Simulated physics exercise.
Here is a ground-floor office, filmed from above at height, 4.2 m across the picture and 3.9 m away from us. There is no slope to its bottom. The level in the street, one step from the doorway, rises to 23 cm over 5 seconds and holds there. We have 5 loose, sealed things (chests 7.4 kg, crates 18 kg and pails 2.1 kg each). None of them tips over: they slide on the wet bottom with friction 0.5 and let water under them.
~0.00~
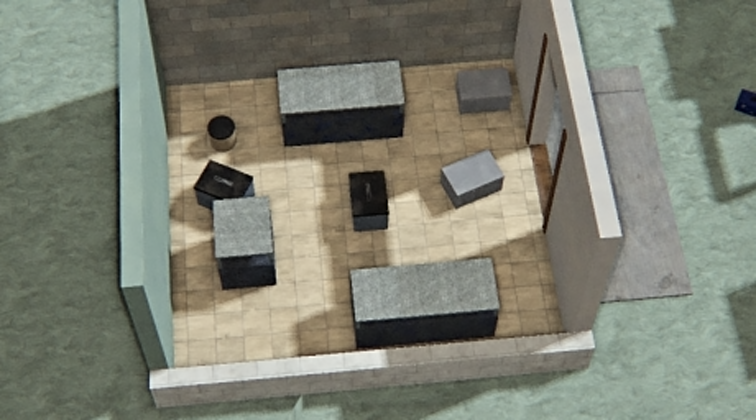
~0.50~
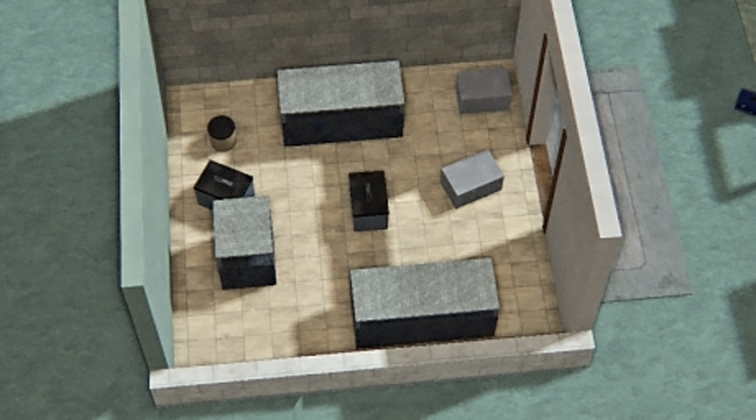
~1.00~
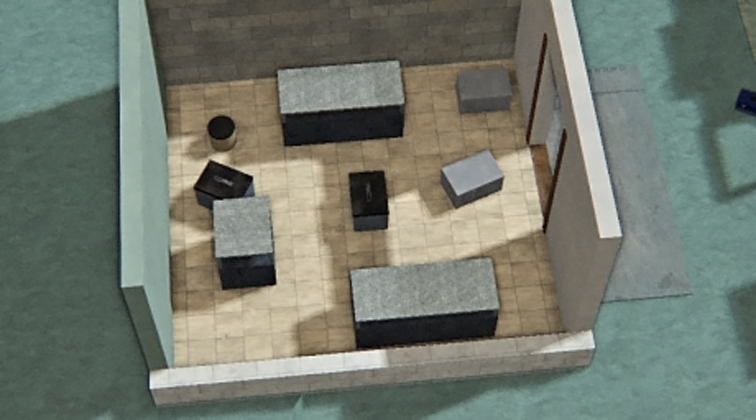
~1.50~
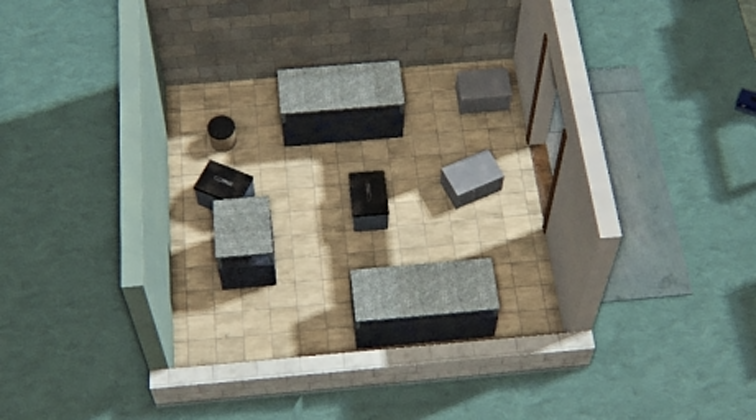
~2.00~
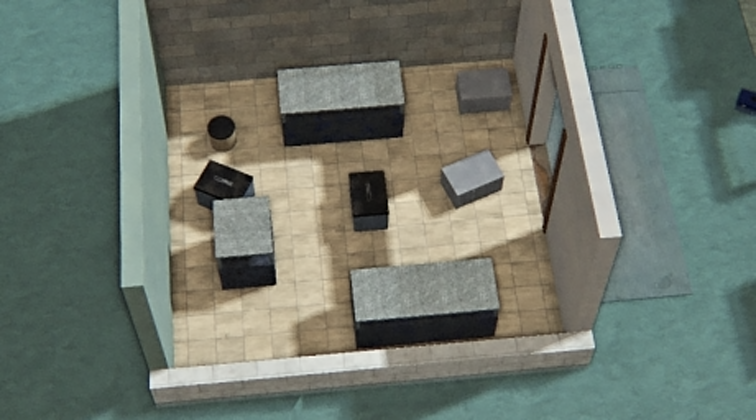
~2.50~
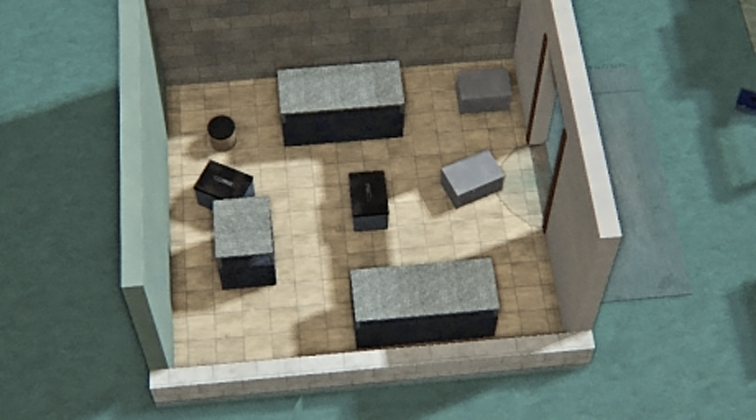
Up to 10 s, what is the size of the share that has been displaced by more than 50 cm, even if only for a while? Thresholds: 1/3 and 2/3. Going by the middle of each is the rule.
It falls in the mid range.
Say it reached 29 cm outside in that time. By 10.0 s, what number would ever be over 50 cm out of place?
Then 4.
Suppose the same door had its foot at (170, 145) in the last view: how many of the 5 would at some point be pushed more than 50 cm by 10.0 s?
The answer then is 4.
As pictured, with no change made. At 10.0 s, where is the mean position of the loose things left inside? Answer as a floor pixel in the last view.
(261, 145).
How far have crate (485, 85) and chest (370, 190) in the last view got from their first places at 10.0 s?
They sit 10 cm and 140 cm away, in the order given.
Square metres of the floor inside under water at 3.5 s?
Wet: Near 1.5 m2.
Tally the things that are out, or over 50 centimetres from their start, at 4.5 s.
By my tally, 0.
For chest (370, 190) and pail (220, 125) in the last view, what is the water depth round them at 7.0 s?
Depth approx. 8 cm / 1 cm.
After 3.5 s 0 of 5 are over 50 cm from their spots; 0 afloat.
After 4.5 s 0 of 5 are over 50 cm from their spots; 0 afloat.
After 7.0 s 2 of 5 are over 50 cm from their spots; 1 afloat.
After 10.0 s 3 of 5 are over 50 cm from their spots, and 3 have been at some point; 4 afloat.
